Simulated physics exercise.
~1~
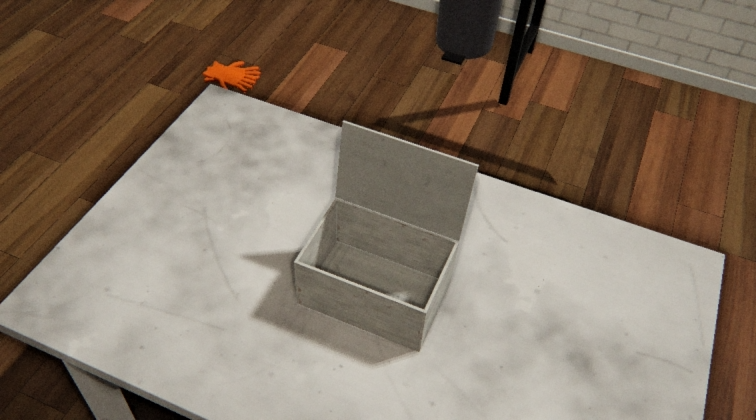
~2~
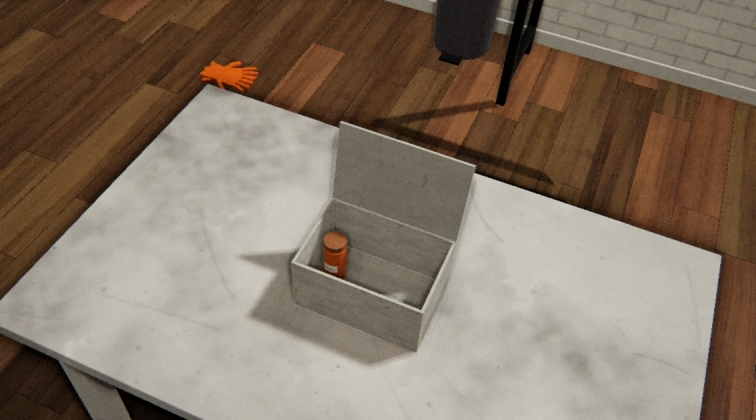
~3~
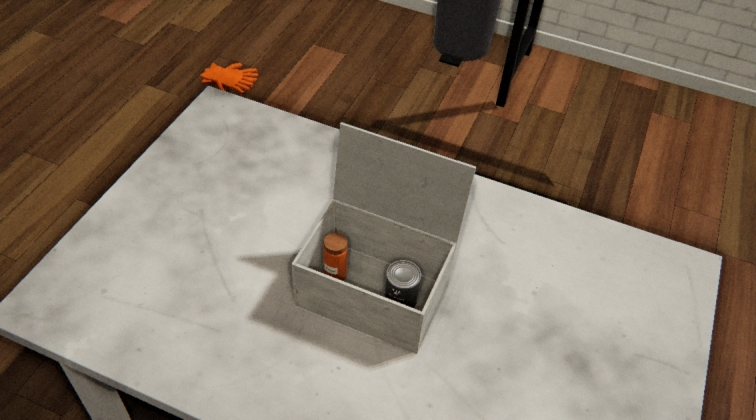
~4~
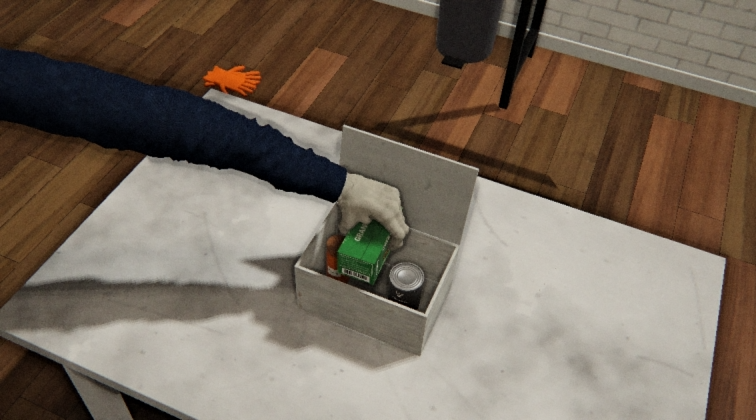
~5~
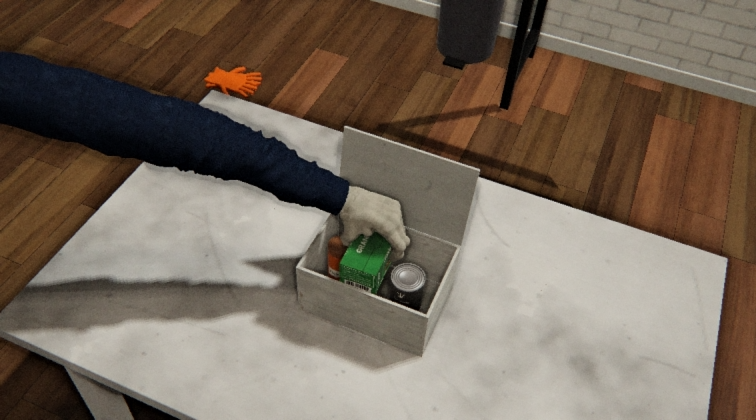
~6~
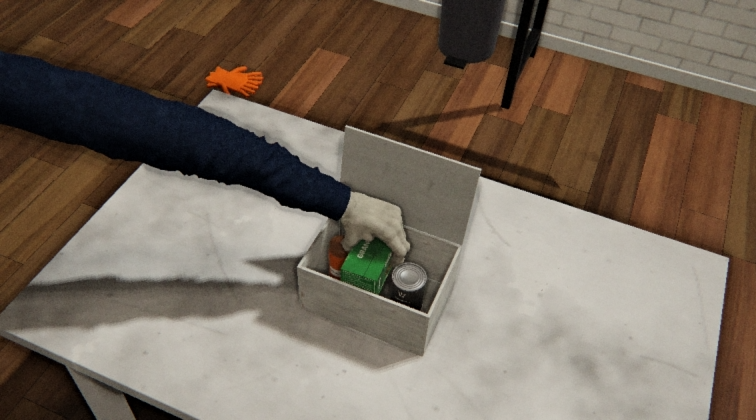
At first, an open gray storage box sits empty on a marble-topped table, with an orange glove on the floor beyond. An orange shaker appears inside at the left, then a gray can at the right. A gloved hand reaches in from the left and lowers a green carton between them, still holding it.
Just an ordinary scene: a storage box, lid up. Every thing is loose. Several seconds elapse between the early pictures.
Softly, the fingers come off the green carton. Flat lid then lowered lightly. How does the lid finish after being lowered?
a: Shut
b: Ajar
a, shut.
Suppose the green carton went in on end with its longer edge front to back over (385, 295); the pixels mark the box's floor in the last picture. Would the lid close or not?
Result: Lid drops fully.
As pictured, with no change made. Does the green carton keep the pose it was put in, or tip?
Observation: The green carton keeps the set orientation.
Then, 0.30 s later than the last frame, green carton moved about its own width near (371, 285).
Then, 1.50 s later than the last frame, lid 70° above the rim; green carton moved about its own width near (371, 285).
Then, 1.80 s later than the last frame, lid 31° above the rim; green carton moved about its own width near (371, 285).
Then, 1.90 s later than the last frame, lid 14° above the rim; green carton moved about its own width near (371, 285).
When it is over, lid shut; moved from the start, green carton; the other 2 as before. End places, in pixels of the last picture, green carton near (371, 285).
